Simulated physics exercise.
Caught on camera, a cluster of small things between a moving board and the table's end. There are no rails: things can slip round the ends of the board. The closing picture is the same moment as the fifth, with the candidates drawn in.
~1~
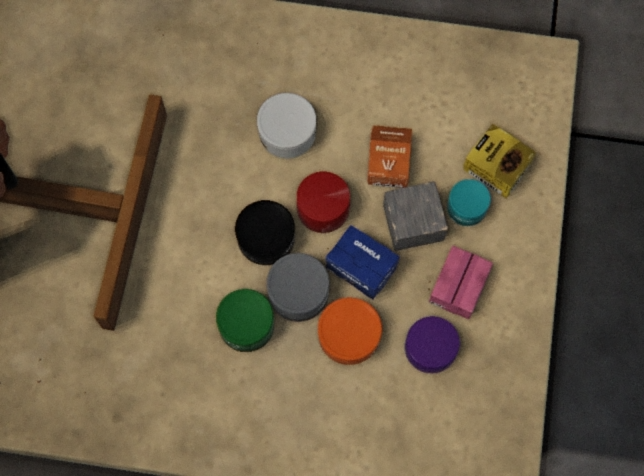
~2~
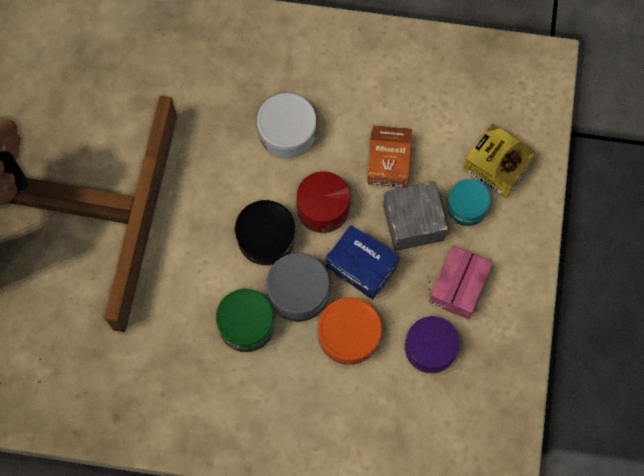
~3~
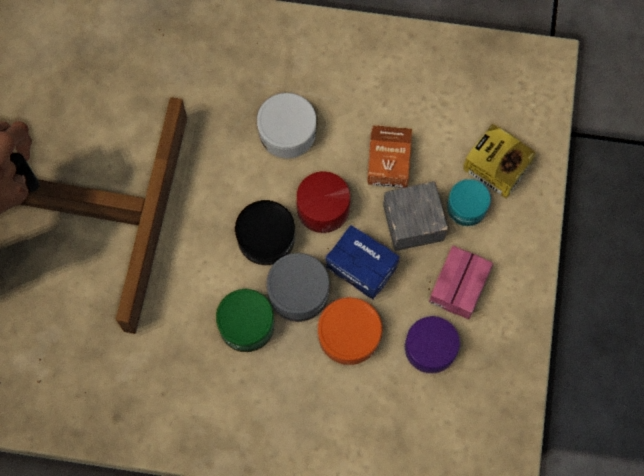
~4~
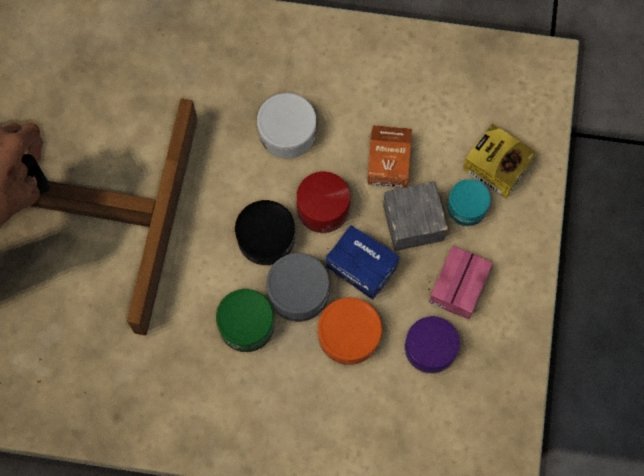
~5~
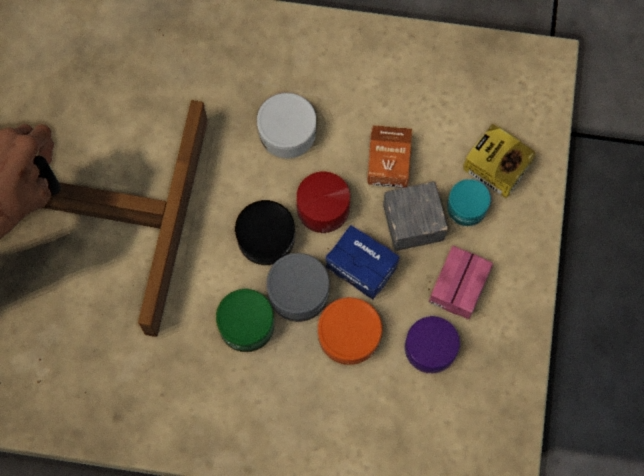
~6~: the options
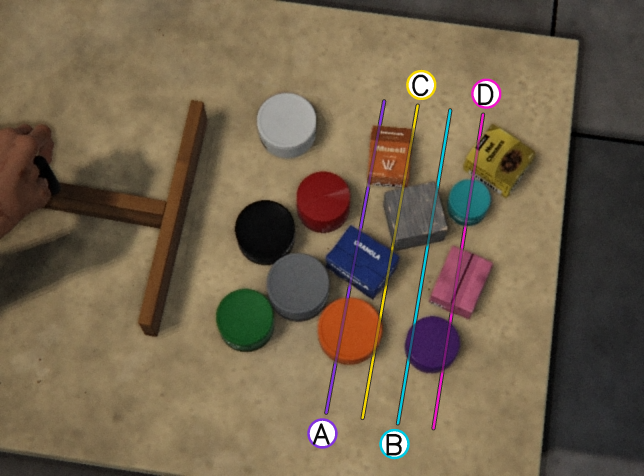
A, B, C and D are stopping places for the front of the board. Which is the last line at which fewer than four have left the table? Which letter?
No fourth one falls up to D.
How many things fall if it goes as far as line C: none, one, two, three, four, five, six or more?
In all, none.
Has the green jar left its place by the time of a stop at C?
Yes.
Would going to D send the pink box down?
Yes.
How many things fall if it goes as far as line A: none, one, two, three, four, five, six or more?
By then, none.
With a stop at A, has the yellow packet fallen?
No.
On the marked copy, A at (356, 250); B at (425, 260); C at (391, 255); D at (459, 265).
Taking D. A third of the way, board (274, 223); green jar (288, 342); orange jar (359, 340).
Two thirds of the way, board (378, 238); turquoise tub (518, 209); yellow packet (519, 163).
When it is over, board (458, 249); turquoise tub over the edge; pink box over the edge; two fallen.
As for the rest, A is within the limit but short; B is within the limit but short; C is within the limit but short.
